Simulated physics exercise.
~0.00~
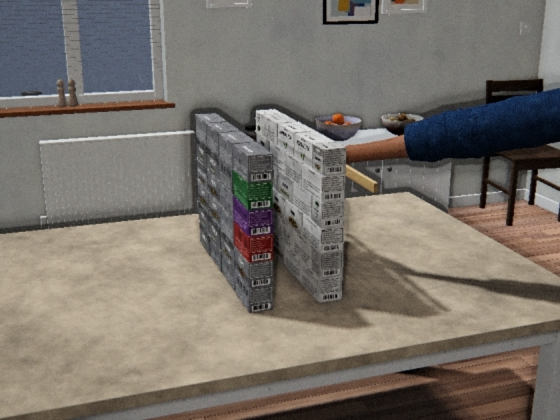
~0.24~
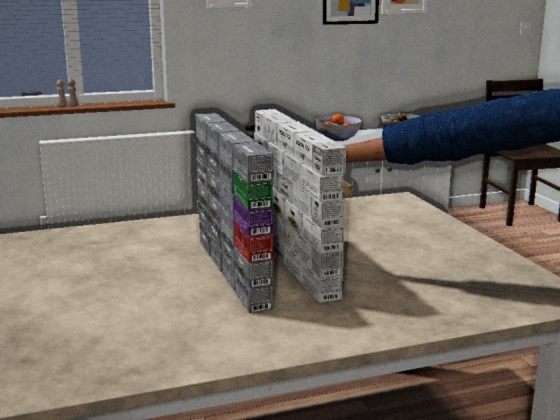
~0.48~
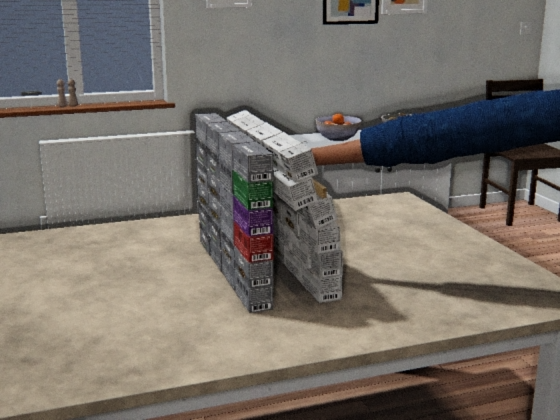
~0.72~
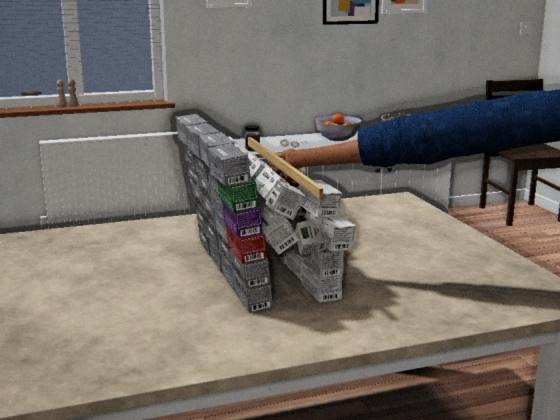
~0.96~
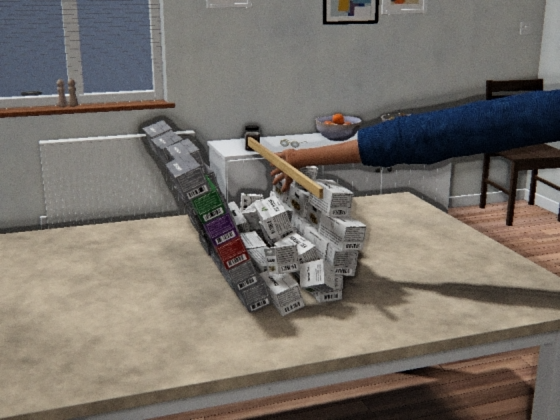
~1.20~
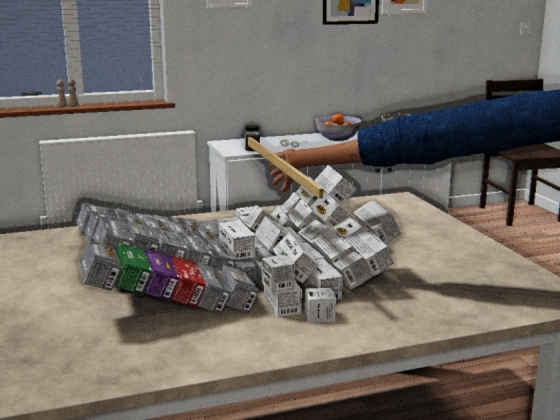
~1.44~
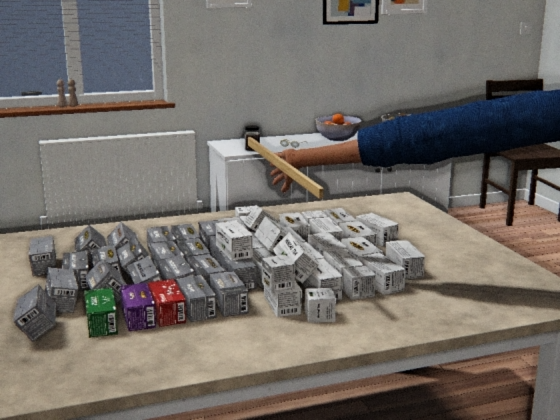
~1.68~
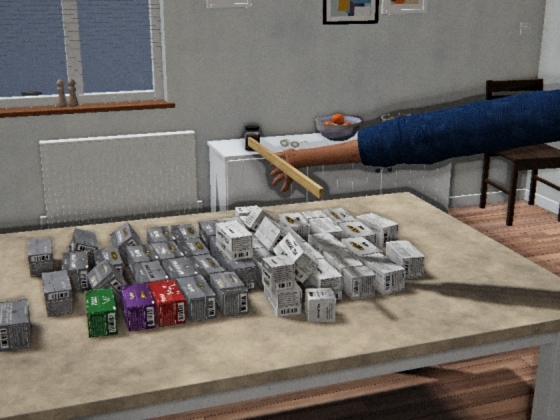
A hand holding a wooden batten pushes into a pale wall of stacked packets on a table, which crumples leftward into a darker wall behind the aisle; that wall leans and topples left, leaving the green, purple and red packets lying among scattered grey ones.
